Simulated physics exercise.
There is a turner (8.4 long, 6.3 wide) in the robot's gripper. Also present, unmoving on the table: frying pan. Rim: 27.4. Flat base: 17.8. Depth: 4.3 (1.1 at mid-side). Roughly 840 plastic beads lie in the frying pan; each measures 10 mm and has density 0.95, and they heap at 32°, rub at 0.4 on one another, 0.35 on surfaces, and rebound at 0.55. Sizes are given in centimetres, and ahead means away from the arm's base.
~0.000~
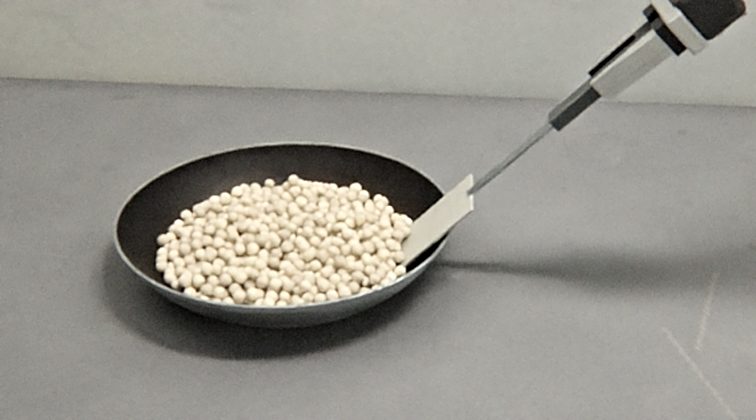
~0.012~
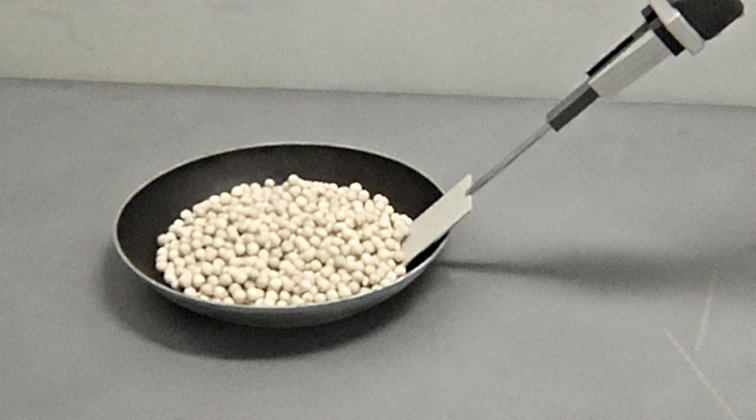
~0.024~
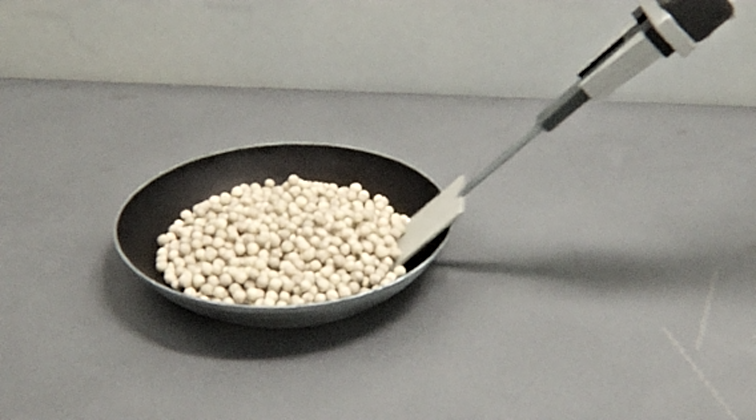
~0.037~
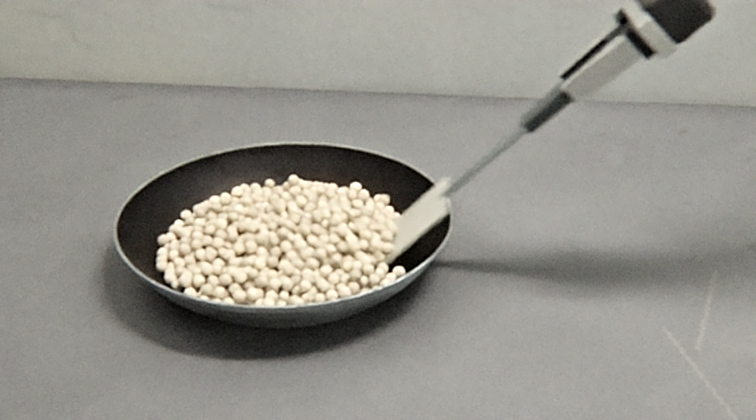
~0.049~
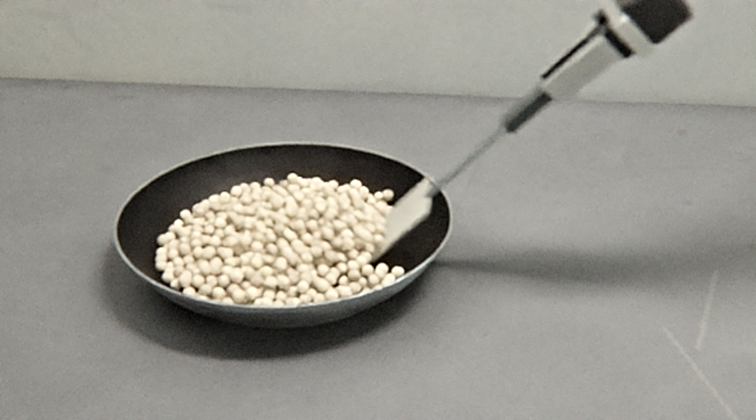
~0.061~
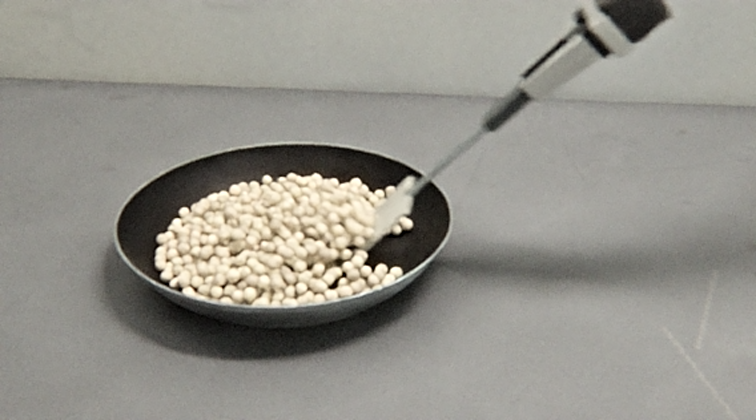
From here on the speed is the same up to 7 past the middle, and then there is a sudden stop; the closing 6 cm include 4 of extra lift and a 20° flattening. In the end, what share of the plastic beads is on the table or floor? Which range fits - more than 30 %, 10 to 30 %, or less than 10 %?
The range that fits is 10 to 30 %.
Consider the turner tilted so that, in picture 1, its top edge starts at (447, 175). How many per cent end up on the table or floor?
Spill: Approx. 10 per cent.
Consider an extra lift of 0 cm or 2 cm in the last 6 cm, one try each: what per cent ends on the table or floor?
First try around 0 percent, second try around 5 percent.
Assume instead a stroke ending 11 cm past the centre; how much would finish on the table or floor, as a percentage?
Close to 20 per cent would end on the table or floor.
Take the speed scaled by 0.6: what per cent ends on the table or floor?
5 %.
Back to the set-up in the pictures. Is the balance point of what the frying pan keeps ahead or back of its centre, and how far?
Ahead, by about 3.0 cm.
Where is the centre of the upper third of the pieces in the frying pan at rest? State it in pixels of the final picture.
I'd put it close to (201, 227).
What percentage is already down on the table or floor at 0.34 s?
My estimate is roughly 15 %.
By 0.09 s, sloping 47°, highest piece 7 above the table; 844 in the frying pan.
By 0.12 s, sloping 41°, highest piece 8 above the table; 844 in the frying pan.
By 0.34 s, sloping 27°, highest piece 5 above the table; 731 in the frying pan, 112 on the table or floor, 1 on the blade or in flight.
By 1.39 s, sloping 27°, highest piece 4 above the table; 731 in the frying pan, 113 on the table or floor.
Final count, 731 in the frying pan, 113 on the table or floor. That is 13 % on the table or floor.
